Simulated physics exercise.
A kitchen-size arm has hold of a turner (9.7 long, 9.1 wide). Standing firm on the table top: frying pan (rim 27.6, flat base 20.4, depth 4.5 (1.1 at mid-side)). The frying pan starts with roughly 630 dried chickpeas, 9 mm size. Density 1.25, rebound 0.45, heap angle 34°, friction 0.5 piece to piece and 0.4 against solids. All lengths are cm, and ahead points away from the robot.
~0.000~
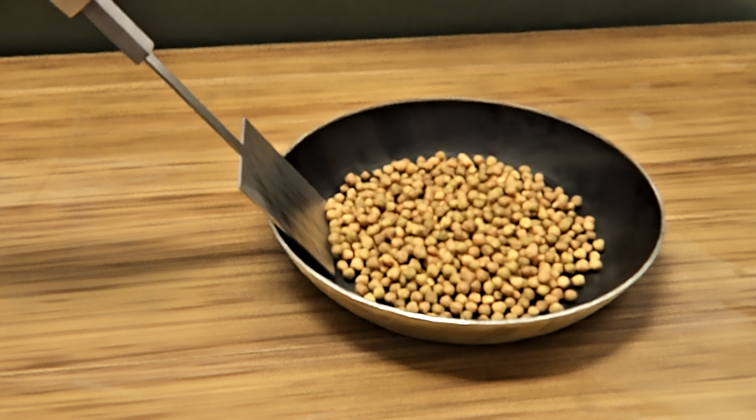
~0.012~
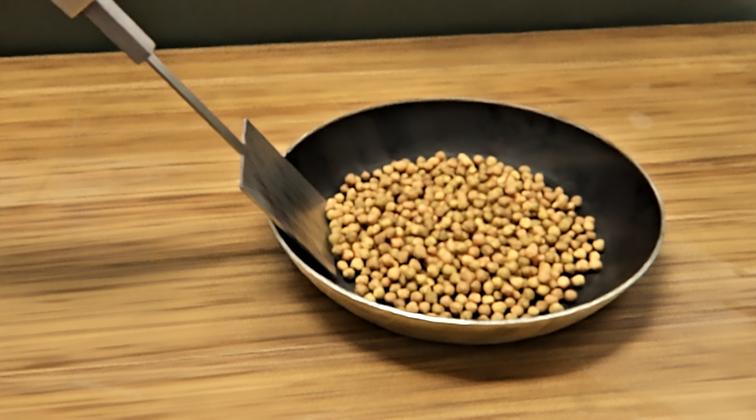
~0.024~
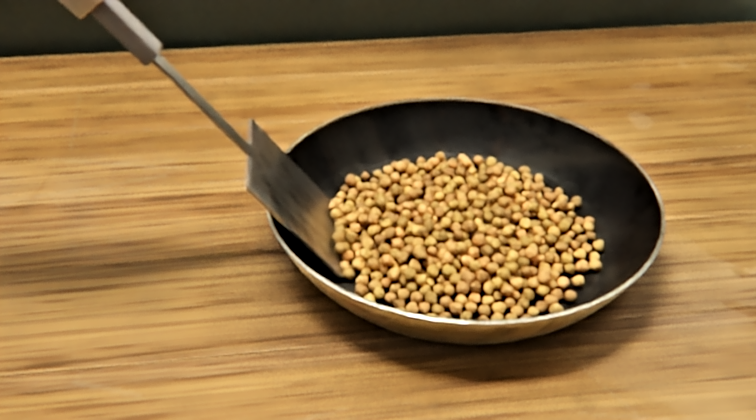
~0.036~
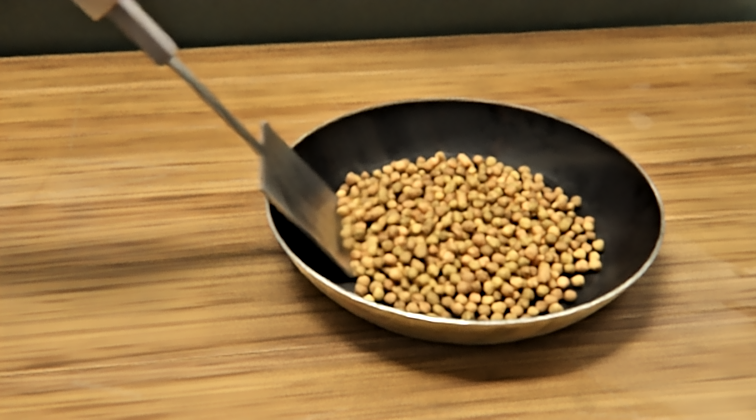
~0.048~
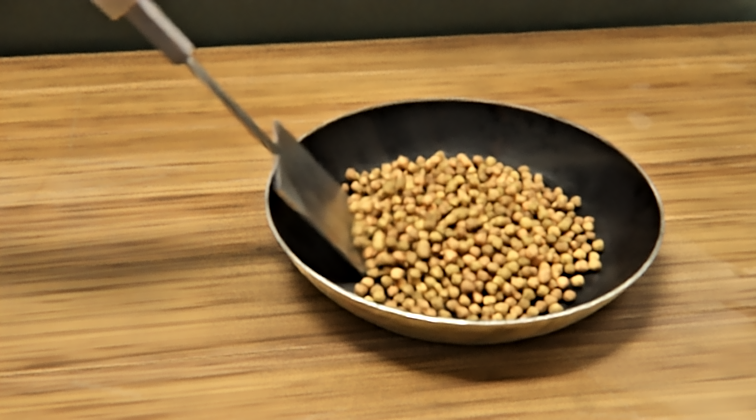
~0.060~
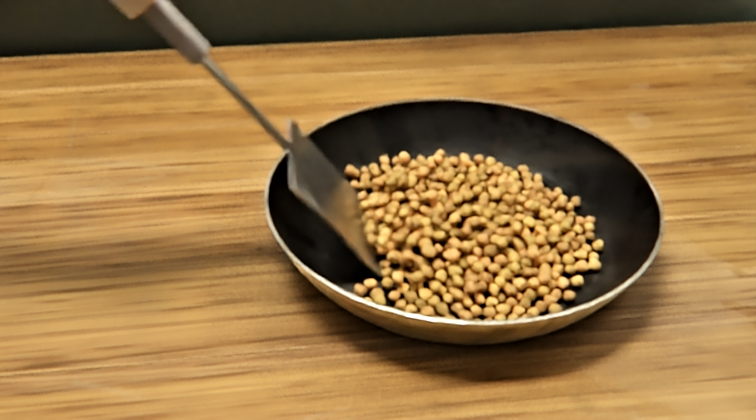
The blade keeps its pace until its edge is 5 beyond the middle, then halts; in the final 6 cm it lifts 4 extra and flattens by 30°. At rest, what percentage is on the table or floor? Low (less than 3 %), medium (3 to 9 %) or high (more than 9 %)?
Share on the table or floor: Low (less than 3 %).
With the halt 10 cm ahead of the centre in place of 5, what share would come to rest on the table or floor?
It would be near 5 per cent.
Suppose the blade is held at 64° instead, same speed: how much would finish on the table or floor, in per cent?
Then about 0 per cent.
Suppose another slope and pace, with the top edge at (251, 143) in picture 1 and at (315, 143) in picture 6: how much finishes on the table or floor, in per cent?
Some 5 per cent.
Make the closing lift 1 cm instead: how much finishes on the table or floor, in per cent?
About 0 per cent.
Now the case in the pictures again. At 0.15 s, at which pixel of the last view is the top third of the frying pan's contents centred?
Around (492, 209).
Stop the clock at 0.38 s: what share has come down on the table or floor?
About 0 per cent.
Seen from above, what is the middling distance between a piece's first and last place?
Roughly 4 cm.
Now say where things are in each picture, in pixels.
The turner top edge at (241, 150), sloping 55°; upper third of the load around (455, 218), from x 330 to 600, top at y 155; 631 in the frying pan, in the first frame.
The turner top edge at (243, 150), sloping 55°; upper third of the load around (453, 218), from x 330 to 600, top at y 155, in the second frame.
The turner top edge at (249, 151), sloping 55°; upper third of the load around (453, 219), from x 335 to 600, top at y 155, in the third frame.
The turner top edge at (261, 151), sloping 55°; upper third of the load around (450, 218), from x 340 to 600, top at y 155, in the fourth frame.
The turner top edge at (276, 151), sloping 55°; upper third of the load around (449, 215), from x 340 to 600, top at y 155, in the fifth frame.
The turner top edge at (290, 150), sloping 55°; upper third of the load around (448, 214), from x 340 to 600, top at y 155; 631 in the frying pan, in the sixth frame.
After 0.11 s, sloping 55°, highest piece 6 above the table; 631 in the frying pan.
After 0.15 s, sloping 43°, highest piece 6 above the table; 631 in the frying pan.
After 0.38 s, sloping 25°, highest piece 4 above the table; 630 in the frying pan, 1 on the table or floor.
After 1.43 s, sloping 25°, highest piece 4 above the table; 630 in the frying pan, 1 on the table or floor.
In the end, 630 in the frying pan, 1 on the table or floor. That is 0 % on the table or floor.
